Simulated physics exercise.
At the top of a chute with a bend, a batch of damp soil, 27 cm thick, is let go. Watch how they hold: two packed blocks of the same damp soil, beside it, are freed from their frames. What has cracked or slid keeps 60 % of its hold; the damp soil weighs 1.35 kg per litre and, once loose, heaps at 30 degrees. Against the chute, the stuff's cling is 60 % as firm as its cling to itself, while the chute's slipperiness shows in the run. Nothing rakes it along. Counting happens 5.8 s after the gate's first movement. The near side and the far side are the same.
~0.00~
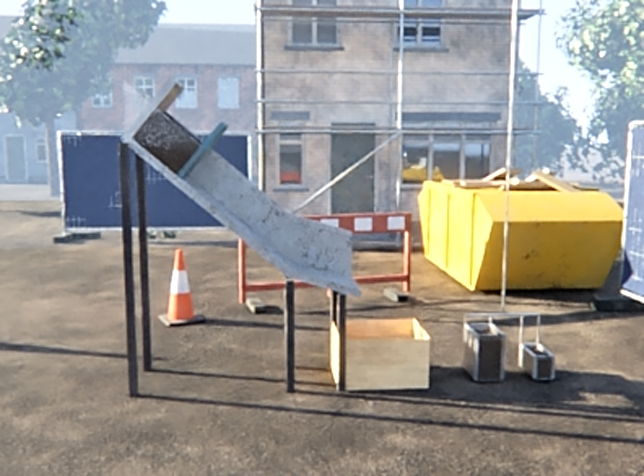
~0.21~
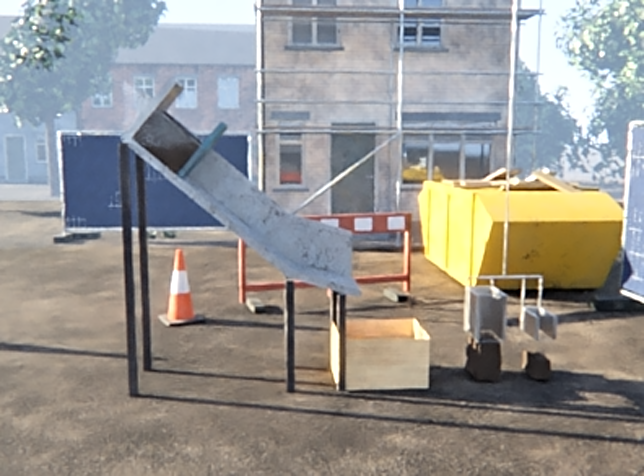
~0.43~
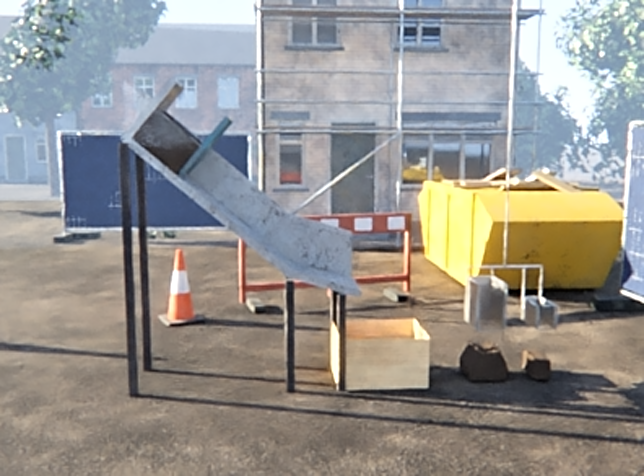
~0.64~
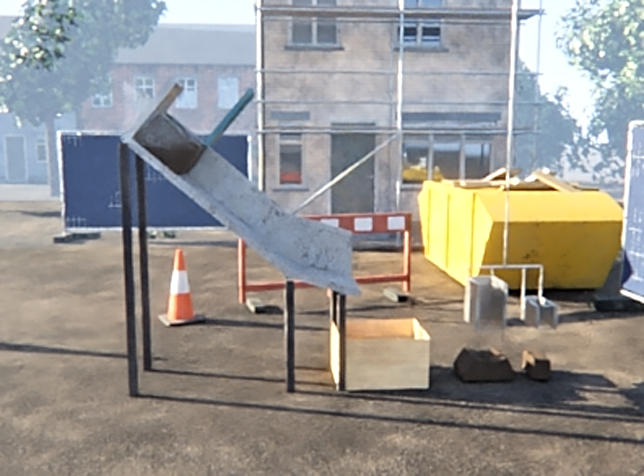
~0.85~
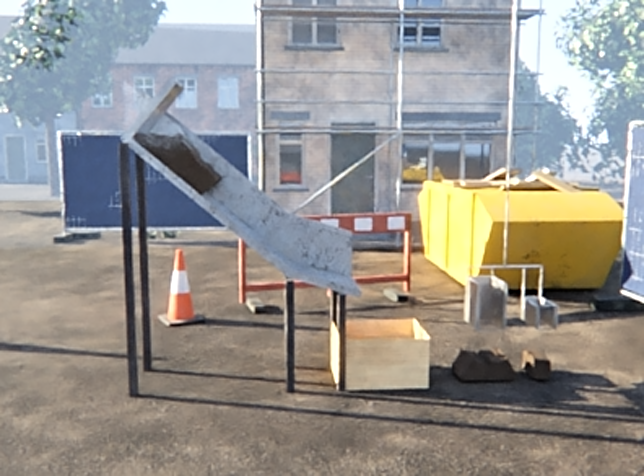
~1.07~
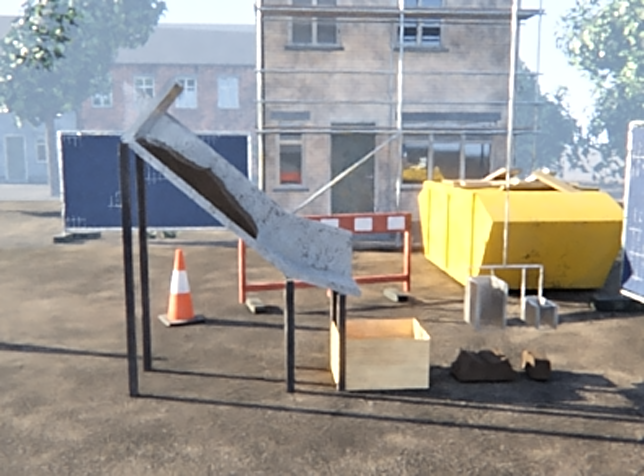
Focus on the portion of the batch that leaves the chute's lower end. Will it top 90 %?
No.
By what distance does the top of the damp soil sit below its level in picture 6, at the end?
82 cm.
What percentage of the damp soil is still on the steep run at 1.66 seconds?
Some 40 in a hundred.
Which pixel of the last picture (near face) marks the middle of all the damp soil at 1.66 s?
Roughly at (300, 257).
By 1.66 s, 41 % is on the steep run, 59 % on the flatter one and 0 % past the end.
By 2.37 s, 6 % is on the steep run, 42 % on the flatter one and 52 % past the end.
By 3.07 s, 6 % is on the steep run, 35 % on the flatter one and 59 % past the end.
By 3.78 s, 6 % is on the steep run, 35 % on the flatter one and 59 % past the end.
By 6.20 s, at the end, 6 % is on the steep run, 35 % on the flatter one and 59 % past the end.
